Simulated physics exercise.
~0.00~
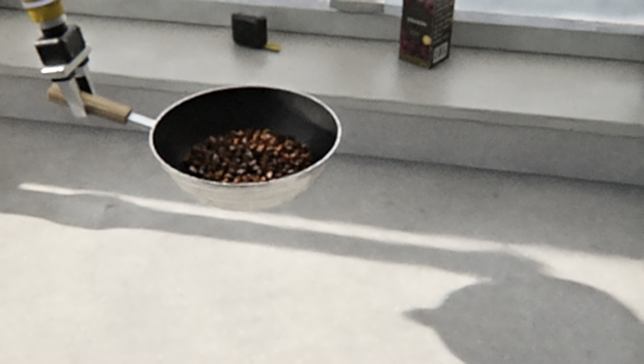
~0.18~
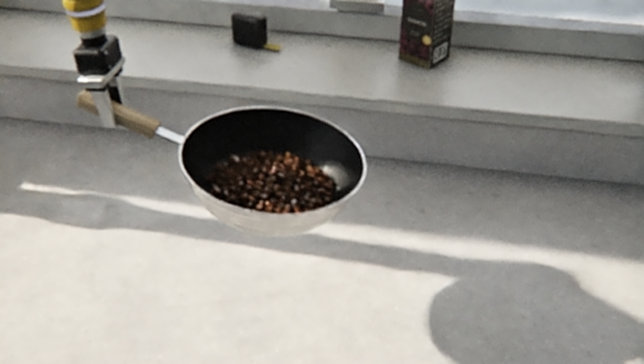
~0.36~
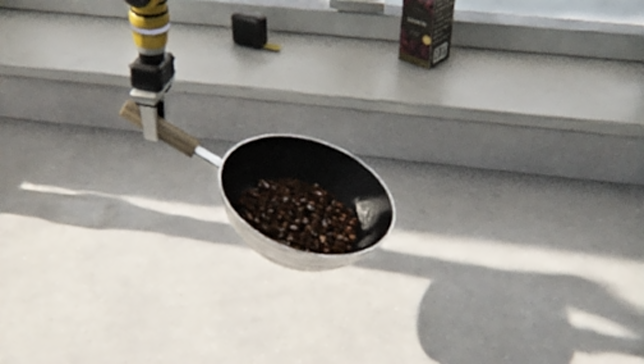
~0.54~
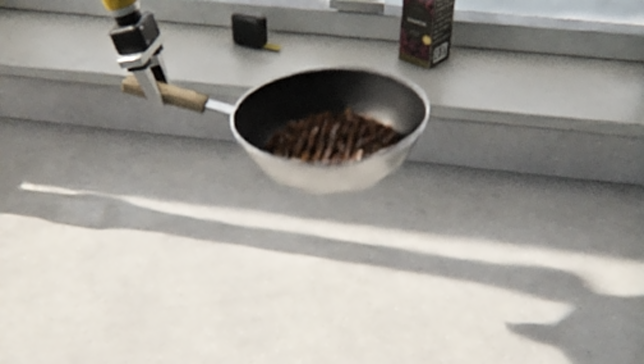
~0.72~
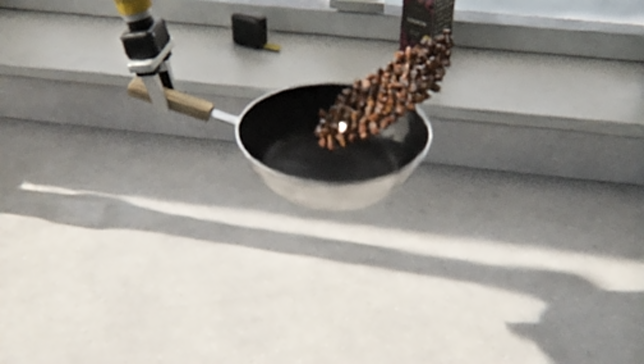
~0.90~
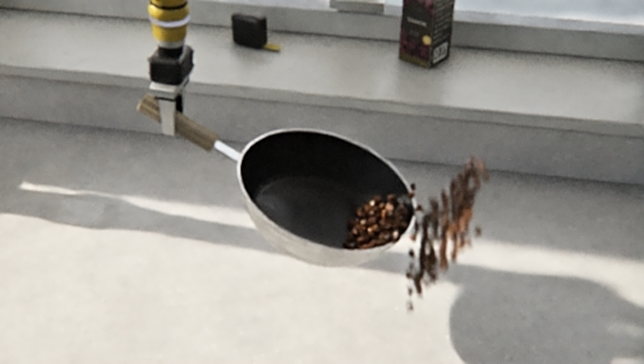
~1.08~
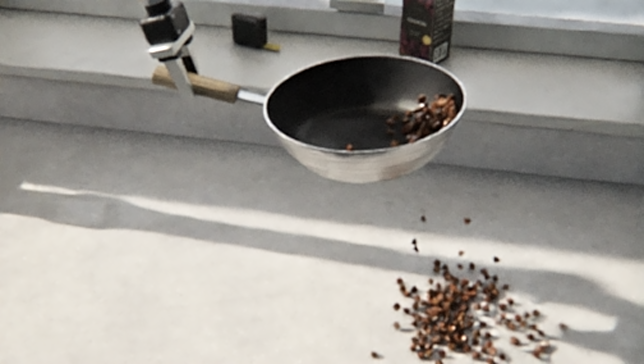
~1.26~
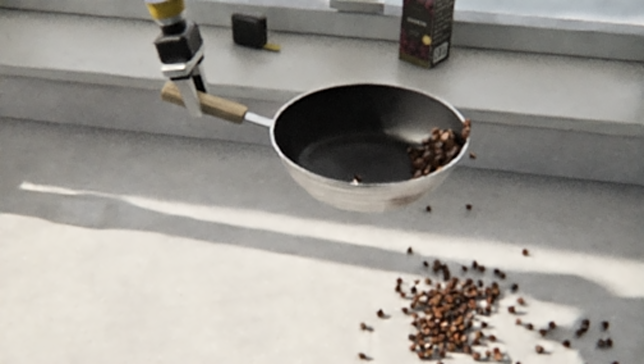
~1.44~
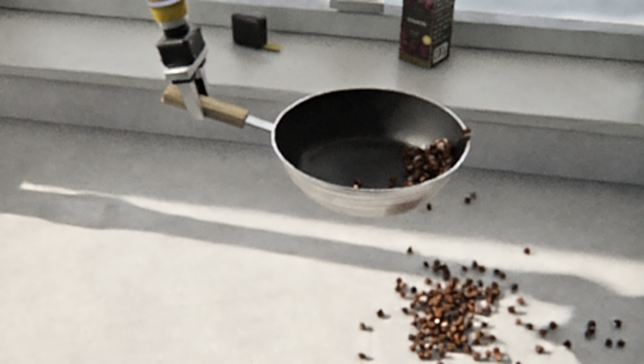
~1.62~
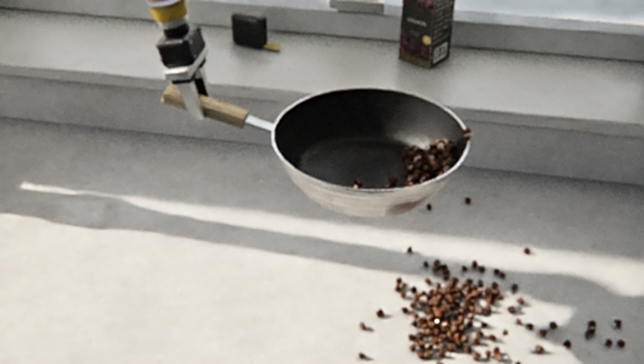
Above a sunlit grey surface, a gripper jerks a frying pan of brown pellets, spilling most below before holding the pan still.
